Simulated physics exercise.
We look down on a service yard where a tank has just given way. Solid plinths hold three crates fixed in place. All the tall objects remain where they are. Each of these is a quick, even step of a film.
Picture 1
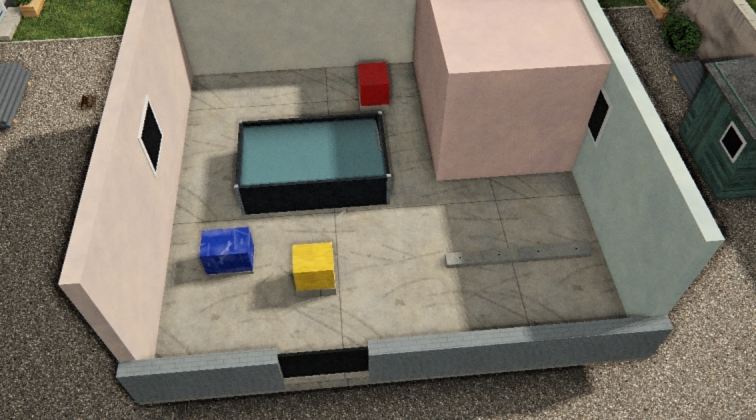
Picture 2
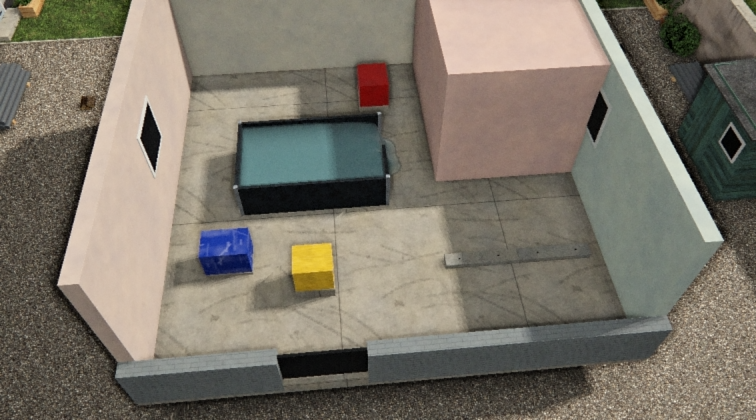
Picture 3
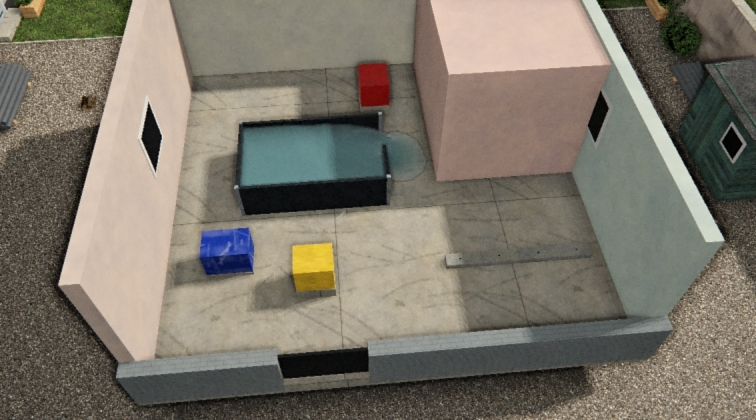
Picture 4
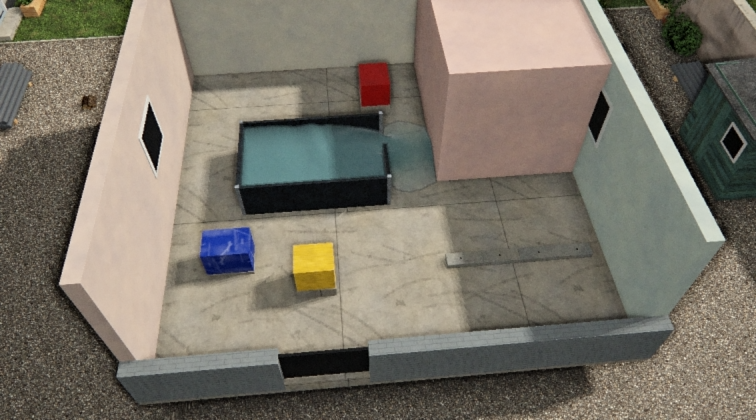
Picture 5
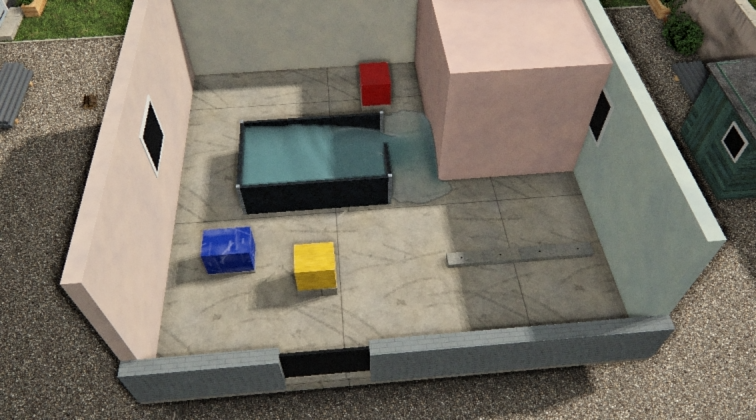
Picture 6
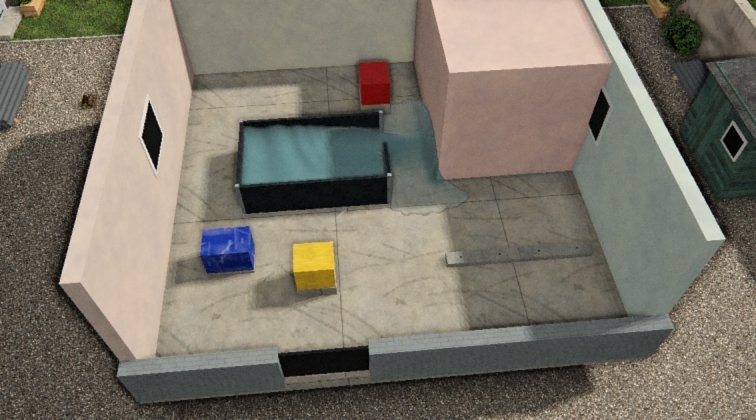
In a walled yard, water pours from the tank's right side and spreads across the floor.
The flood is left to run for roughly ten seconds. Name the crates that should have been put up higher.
My prediction: Yellow crate: Clear; red crate: Clear; blue crate: Doused.
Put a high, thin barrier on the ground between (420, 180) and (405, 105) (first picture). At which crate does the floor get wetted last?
It's the crate marked blue.
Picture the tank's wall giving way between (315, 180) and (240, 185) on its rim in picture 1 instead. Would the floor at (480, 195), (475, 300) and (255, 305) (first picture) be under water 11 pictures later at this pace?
Going through them in turn: Still unsoaked, then reached by the flood, then reached by the flood.
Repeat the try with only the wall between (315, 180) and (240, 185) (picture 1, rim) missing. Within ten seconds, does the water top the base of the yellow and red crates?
My reading: Yellow crate takes water; red crate stays dry.
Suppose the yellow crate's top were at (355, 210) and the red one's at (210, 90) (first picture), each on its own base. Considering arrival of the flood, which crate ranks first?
I'd say the yellow crate comes first.
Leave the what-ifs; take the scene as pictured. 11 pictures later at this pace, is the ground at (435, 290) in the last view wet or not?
Result for the point: Waterlogged.
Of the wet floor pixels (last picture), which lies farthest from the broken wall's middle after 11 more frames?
The wet edge reaches furthest near (454, 331).
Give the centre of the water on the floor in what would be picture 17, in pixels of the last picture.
At about (355, 162).
A moment on, water covers 15 % of the floor; the yellow crate not reached, the red crate water round its plinth, the blue crate not reached.
Next, water covers 30 % of the floor; the yellow crate not reached, the red crate water round its plinth, the blue crate not reached.
Then, water covers 55 % of the floor; the yellow crate water round its plinth, the red crate water round its plinth, the blue crate water round its plinth.
Later, water covers 90 % of the floor; the yellow crate water round its plinth, the red crate water round its plinth, the blue crate water round its plinth.
In the end, water covers 100 % of the floor; the yellow crate stayed above the water, the red crate stayed above the water, the blue crate was topped.
